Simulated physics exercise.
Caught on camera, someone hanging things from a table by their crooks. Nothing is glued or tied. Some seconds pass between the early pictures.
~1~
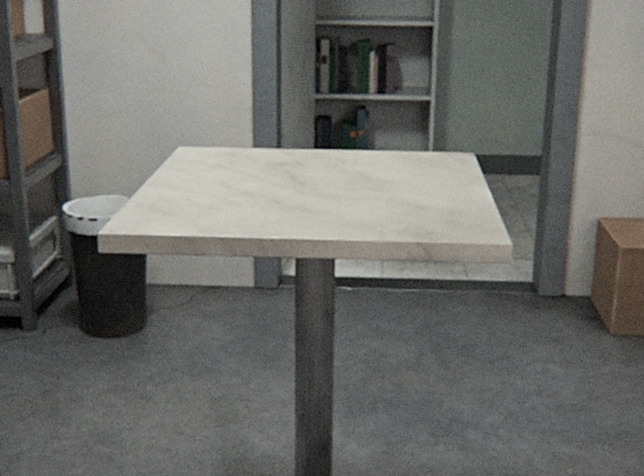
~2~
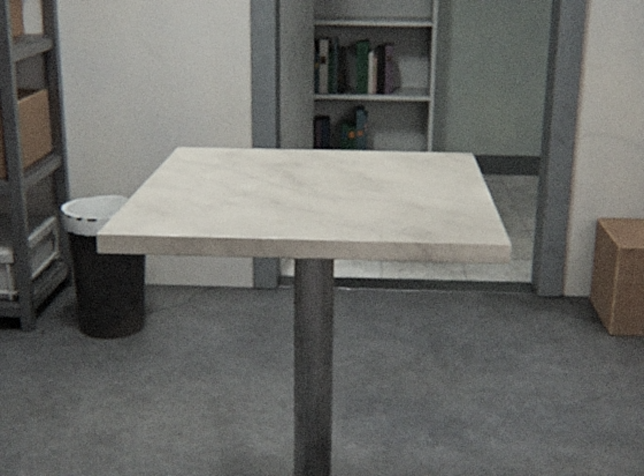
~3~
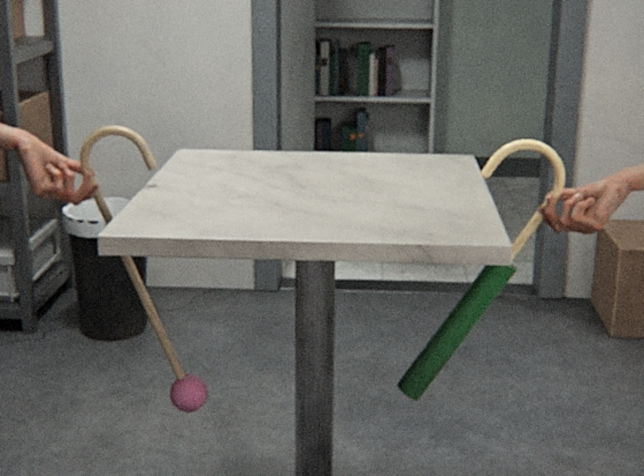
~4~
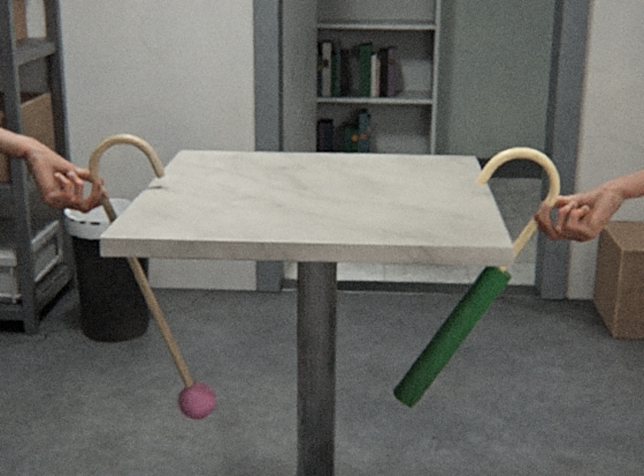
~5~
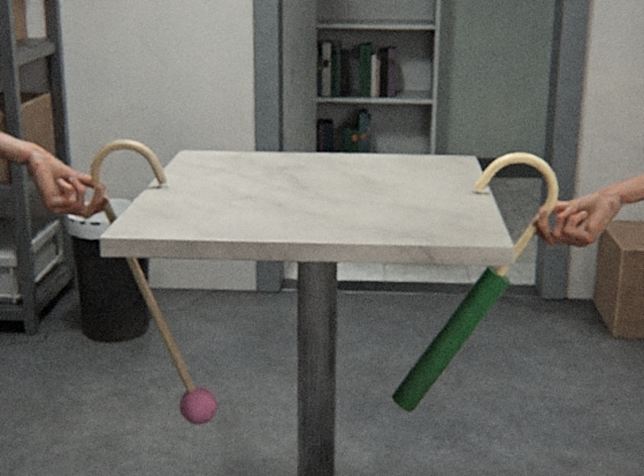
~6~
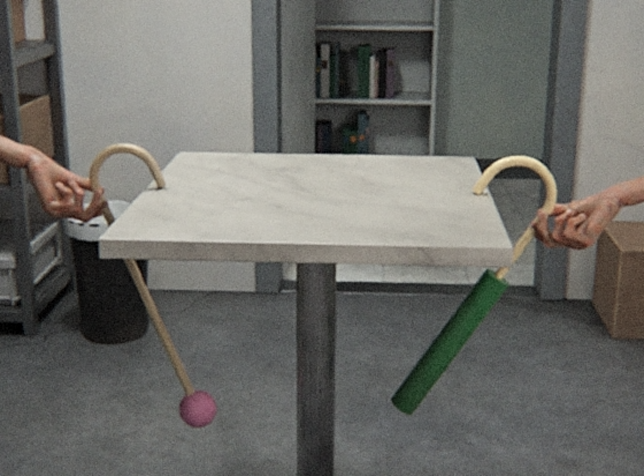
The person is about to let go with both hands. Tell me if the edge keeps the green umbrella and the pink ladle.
The green umbrella stays hooked on the edge and the pink ladle stays hooked on the edge.
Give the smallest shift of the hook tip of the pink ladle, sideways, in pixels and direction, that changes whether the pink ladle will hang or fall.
Some 16 pixels, left.
Then, 0.28 s after the last picture, green umbrella at rest near (458, 285); pink ladle at rest near (167, 288).
At rest, the green umbrella hangs from the table, near (457, 284); the pink ladle hangs from the table, near (167, 288).
